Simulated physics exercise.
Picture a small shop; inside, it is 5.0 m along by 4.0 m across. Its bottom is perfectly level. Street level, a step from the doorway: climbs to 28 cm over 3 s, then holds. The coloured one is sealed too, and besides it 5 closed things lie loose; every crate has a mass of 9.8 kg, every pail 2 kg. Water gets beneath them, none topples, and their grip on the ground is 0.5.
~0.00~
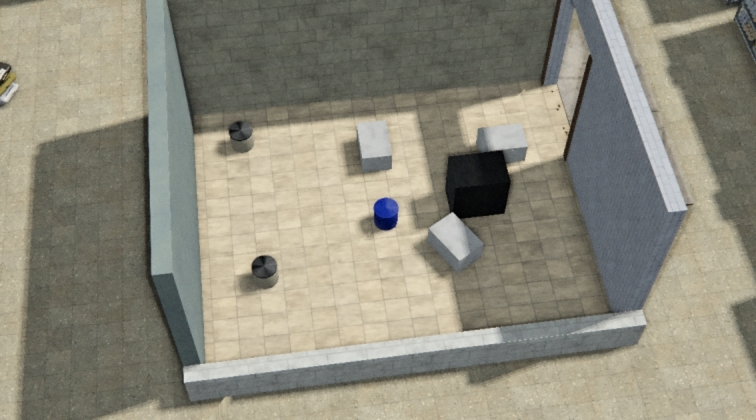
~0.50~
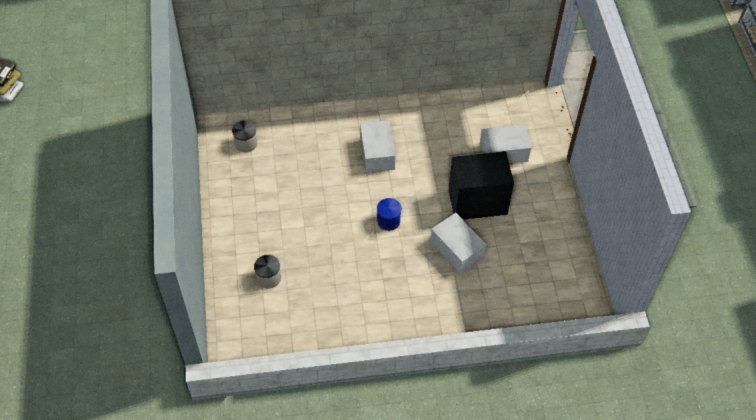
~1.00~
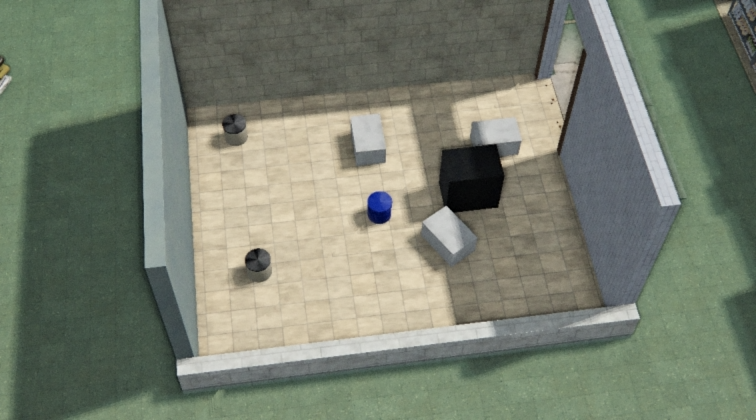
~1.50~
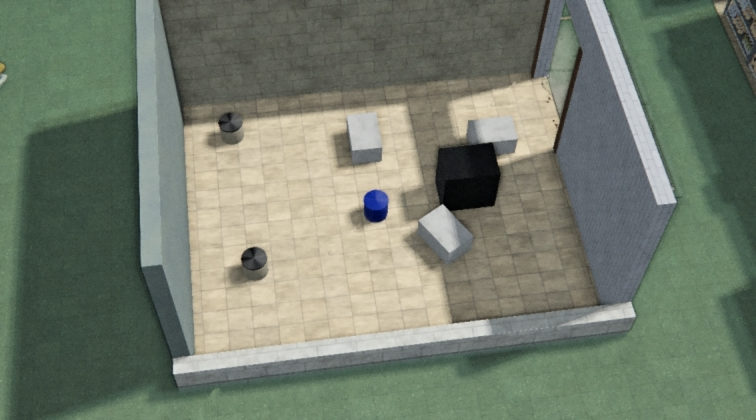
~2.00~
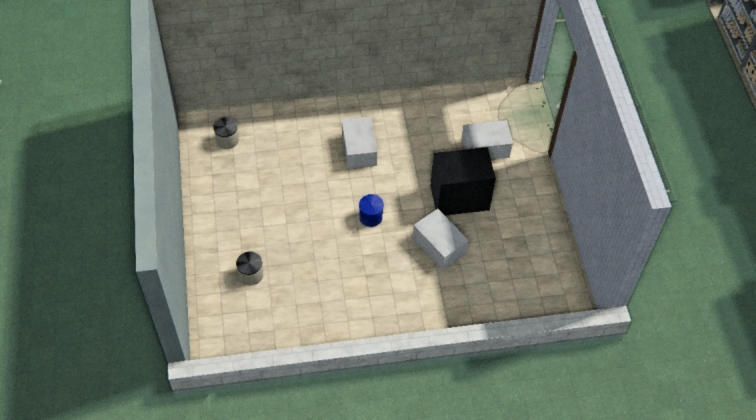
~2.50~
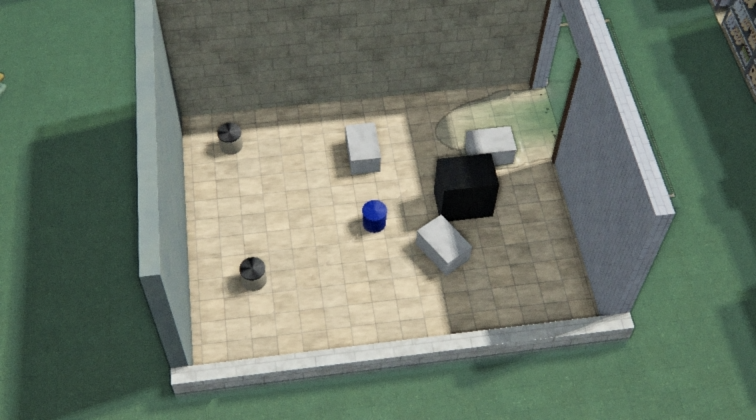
In a small roofless shop seen from above, the ground outside turns from tan to green, then a shallow sheet of water enters through the doorway and spreads around a pale box, while the blue pail and other objects stay put.
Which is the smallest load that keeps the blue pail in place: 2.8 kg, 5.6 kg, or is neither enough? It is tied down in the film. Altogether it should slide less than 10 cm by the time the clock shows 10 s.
It will take the heavier choice to stop it.
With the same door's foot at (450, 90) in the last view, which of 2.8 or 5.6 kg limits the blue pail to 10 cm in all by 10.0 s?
The answer is that neither mass suffices.
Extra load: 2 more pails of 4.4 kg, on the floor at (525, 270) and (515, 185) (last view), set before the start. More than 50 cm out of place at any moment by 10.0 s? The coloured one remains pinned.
First one: Inside the limit; second one: Inside the limit.
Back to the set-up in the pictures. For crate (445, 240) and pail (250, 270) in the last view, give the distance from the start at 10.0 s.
30 cm, 350 cm.
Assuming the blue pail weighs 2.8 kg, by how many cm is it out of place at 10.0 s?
Roughly 80 cm.
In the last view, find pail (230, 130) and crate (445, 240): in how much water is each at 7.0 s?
Roughly 12 and 1 cm.
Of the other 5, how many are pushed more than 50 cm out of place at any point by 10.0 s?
By my tally, 4.
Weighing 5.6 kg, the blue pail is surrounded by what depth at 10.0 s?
About 5 cm.
After 3.5 s the blue pail would be 0 cm from its start with 2.8 kg and 0 cm from its start with 5.6 kg; 0 cm of water round it then.
After 4.5 s the blue pail would be 4 cm from its start with 2.8 kg and 0 cm from its start with 5.6 kg; 2 cm of water round it then.
After 7.0 s the blue pail would be 52 cm from its start with 2.8 kg and 0 cm from its start with 5.6 kg; 3 cm of water round it then.
After 10.0 s the blue pail would be 71 cm from its start with 2.8 kg and 0 cm from its start with 5.6 kg; 5 cm of water round it then.
